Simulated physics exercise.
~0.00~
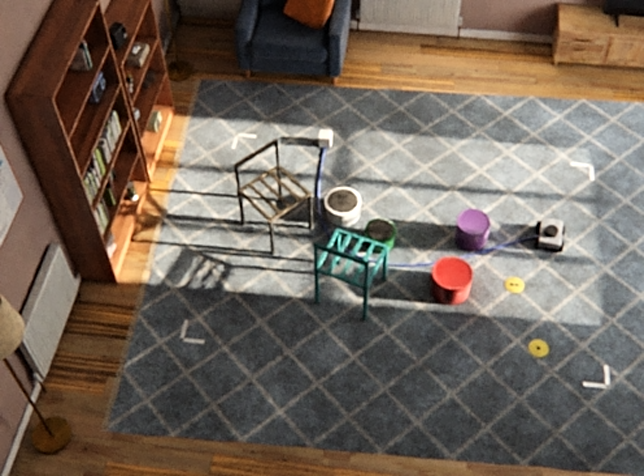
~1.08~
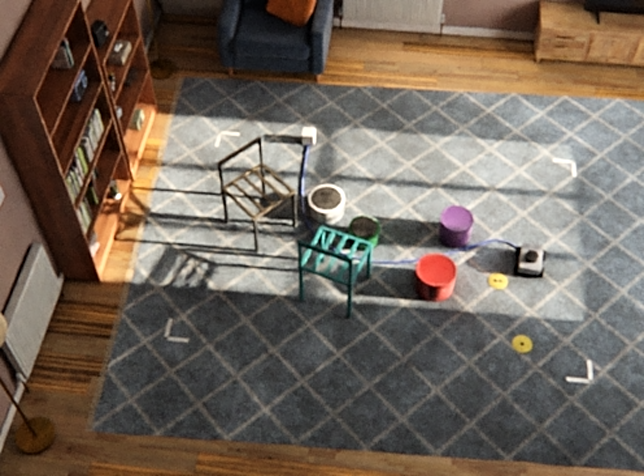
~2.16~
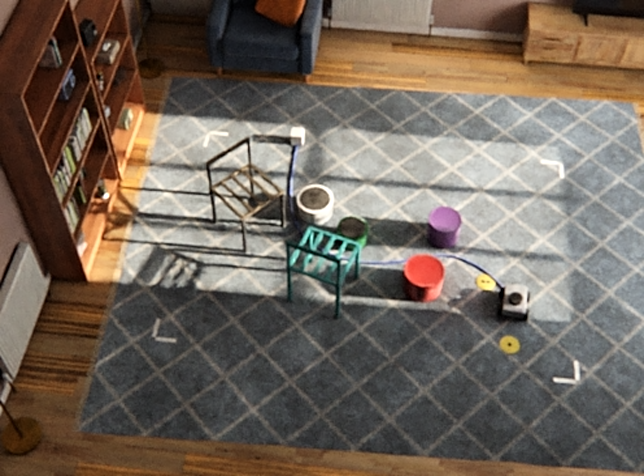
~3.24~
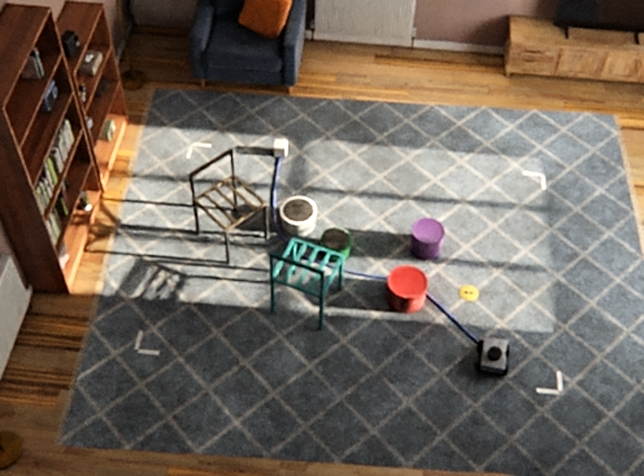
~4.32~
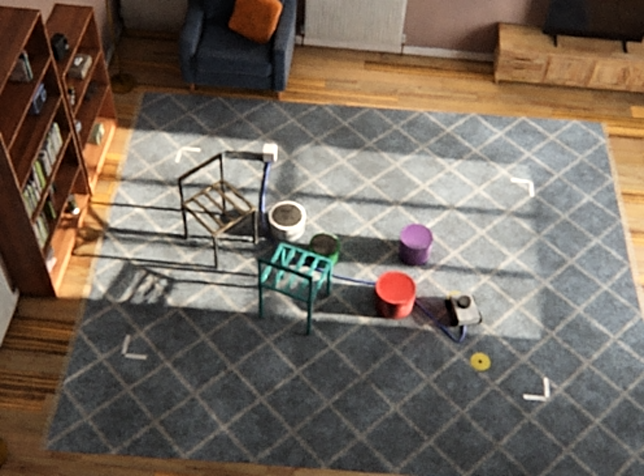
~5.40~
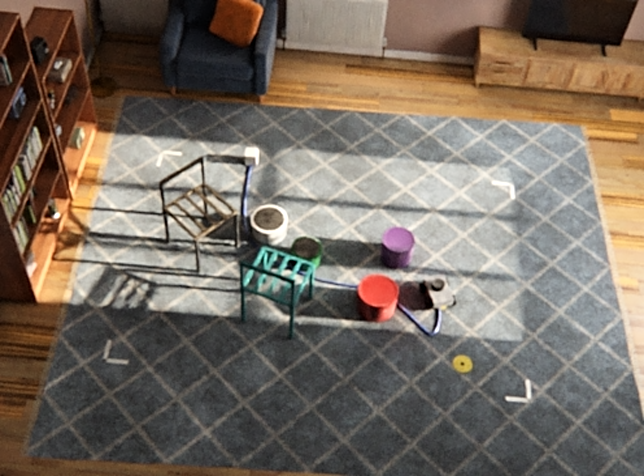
A small dark cart with a pale top, trailing a blue lead, starts at the right of a patterned rug, beyond a purple bin and a red bucket. The lead runs back past the bucket toward a teal chair, a white pot, a green pot and a dark-framed chair. The cart moves down the rug past one yellow mark, drawing the lead out diagonally, and reaches the other. It then turns back up and to the left, and the lead bends into a loose loop. It ends close beside the red bucket, with the chairs, pots, bucket and bin still standing in place.
